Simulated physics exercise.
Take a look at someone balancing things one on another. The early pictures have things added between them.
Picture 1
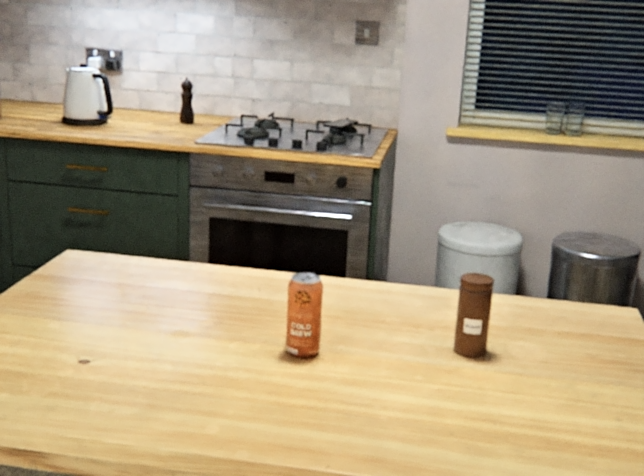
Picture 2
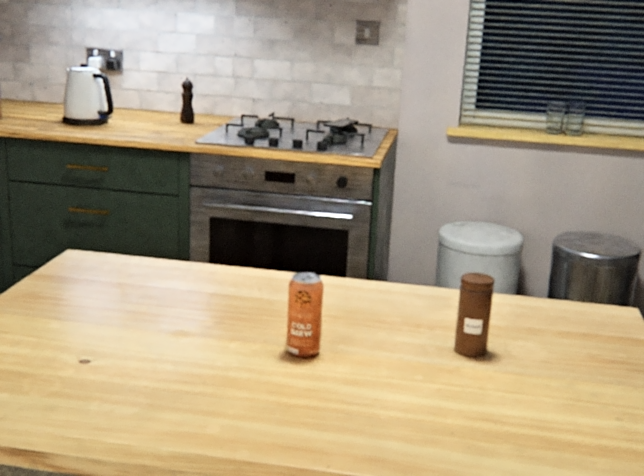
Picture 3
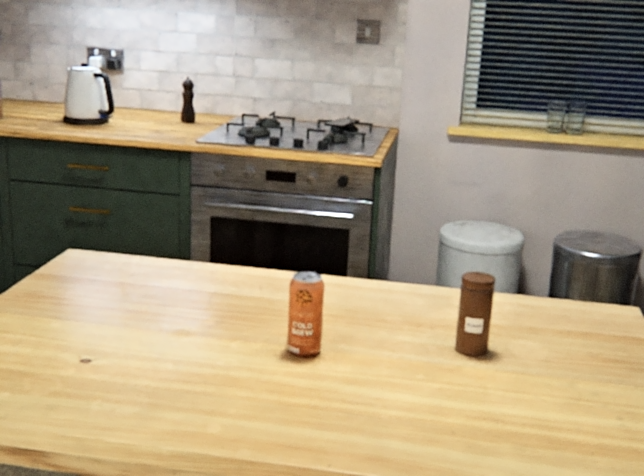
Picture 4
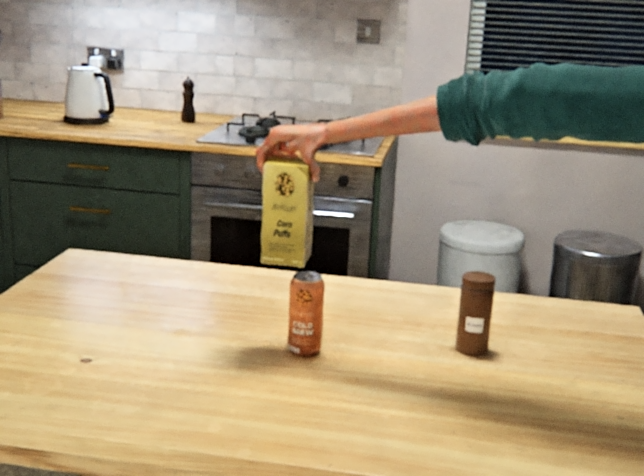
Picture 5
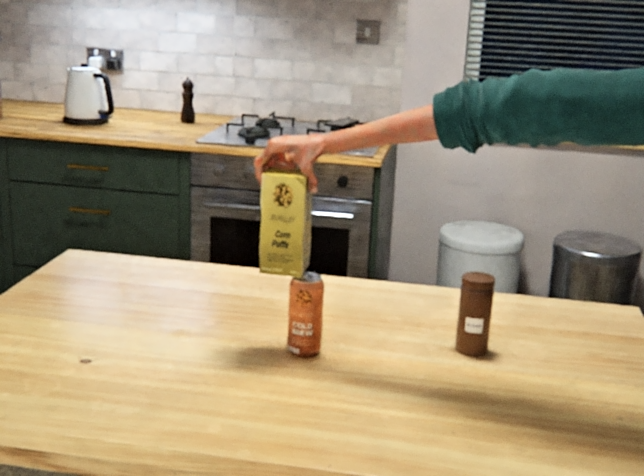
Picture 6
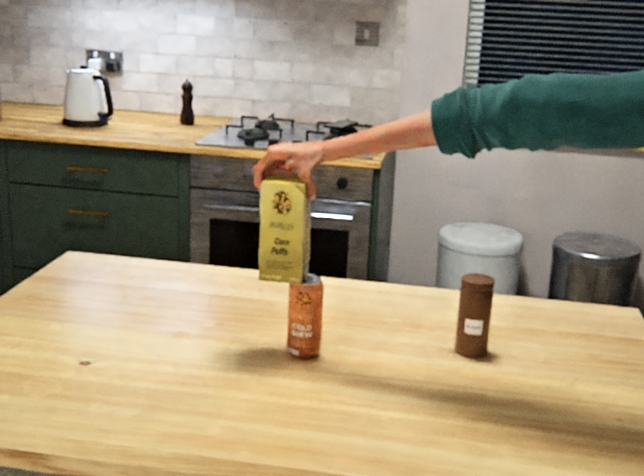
A hand in a green sleeve appeared above the wooden table holding a yellow carton, then lowered it slightly onto the orange can, left of the brown jar, and kept hold of it.
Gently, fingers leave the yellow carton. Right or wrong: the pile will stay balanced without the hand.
Wrong.
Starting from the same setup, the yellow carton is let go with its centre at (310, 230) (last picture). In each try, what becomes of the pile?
Observed: Pile steady.
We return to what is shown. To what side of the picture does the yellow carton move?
As we see it, to our left.
Then, 0.50 s on from there, yellow carton now fallen.
Then, 0.60 s on from there, things are still on the move.
In the end, fallen, yellow carton; the other 2 unmoved. At the end, from the last picture's camera, yellow carton near (204, 323). The pile gives way.
